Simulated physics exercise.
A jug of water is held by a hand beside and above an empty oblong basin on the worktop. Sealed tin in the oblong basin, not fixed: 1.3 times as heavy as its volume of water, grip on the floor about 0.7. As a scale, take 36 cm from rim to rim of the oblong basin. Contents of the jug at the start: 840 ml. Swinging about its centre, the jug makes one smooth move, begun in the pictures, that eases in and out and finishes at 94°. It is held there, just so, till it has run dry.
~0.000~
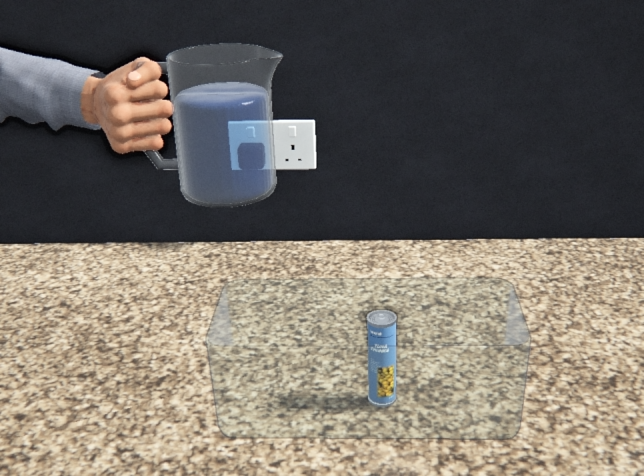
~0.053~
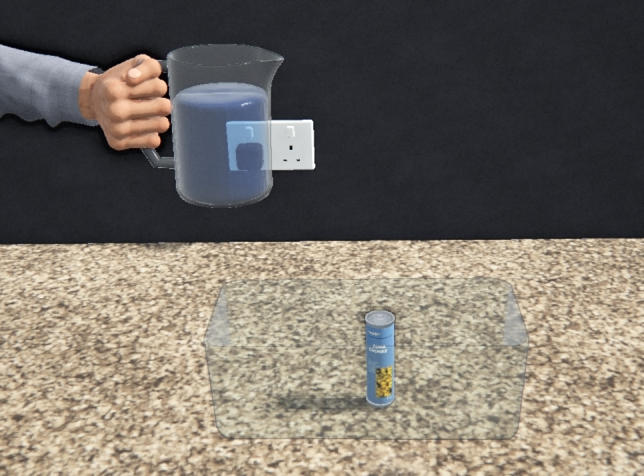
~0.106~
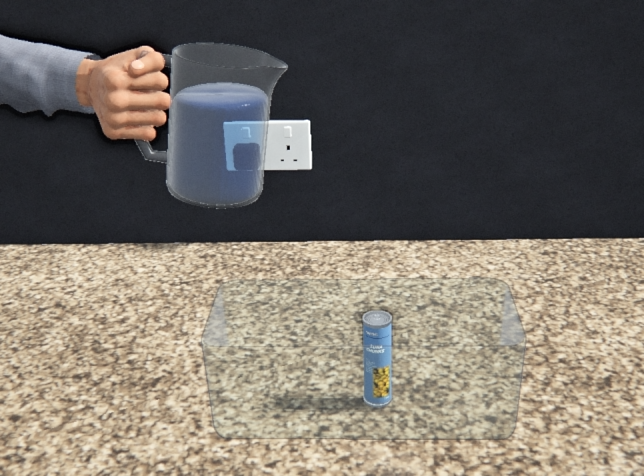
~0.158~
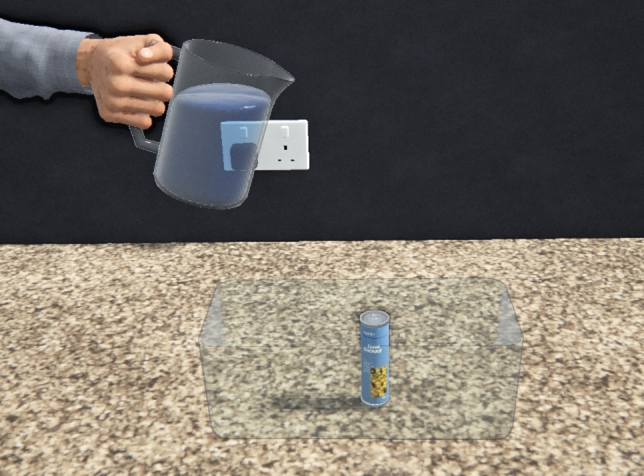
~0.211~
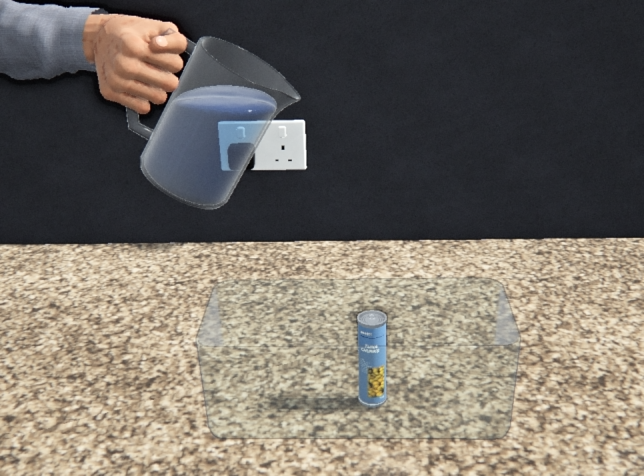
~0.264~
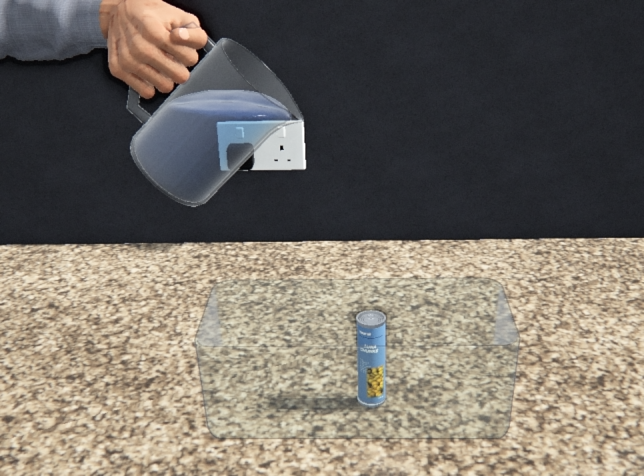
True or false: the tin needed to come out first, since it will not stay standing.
False.
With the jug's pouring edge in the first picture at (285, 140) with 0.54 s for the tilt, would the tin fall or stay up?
After that, the tin overturns.
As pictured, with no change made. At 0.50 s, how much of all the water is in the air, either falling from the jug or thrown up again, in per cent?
Near 24 per cent at that time.
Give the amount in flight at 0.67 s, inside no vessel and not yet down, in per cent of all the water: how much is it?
Airborne fraction: Approx. 30 %.
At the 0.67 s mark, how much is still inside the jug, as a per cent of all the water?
Around 40 in a hundred is still there.
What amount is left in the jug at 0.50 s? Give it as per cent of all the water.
Near 74 in a hundred.
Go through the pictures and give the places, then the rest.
In the first frame, tilt 0°; pouring edge (282, 55); surface from (176, 94) to (268, 92); the oblong basin's rim runs from (216, 312) to (521, 311); the tin's top is at (382, 322).
In the second frame, tilt 2°; pouring edge (283, 58); surface from (176, 94) to (267, 93).
In the third frame, tilt 9°; pouring edge (288, 66); surface from (175, 95) to (268, 94).
In the fourth frame, tilt 19°; pouring edge (294, 79); surface from (174, 106) to (272, 97).
In the fifth frame, tilt 31°; pouring edge (301, 97); surface from (160, 122) to (278, 100).
In the sixth frame, tilt 45°; pouring edge (304, 120); surface from (143, 126) to (287, 108).
Then, 0.50 s in, the tilt is 93° and 74 per cent is still to pour; the tin stands where it began.
Then, 0.67 s in, the tilt is 94° and 39 per cent is still to pour; the tin stands where it began.
Then, 0.85 s in, the tilt is 94° and 20 per cent is still to pour; the tin stands where it began.
Then, 1.04 s in, the tilt is 94° and 10 per cent is still to pour; the tin stands where it began.
Finally, the tin stands where it began.
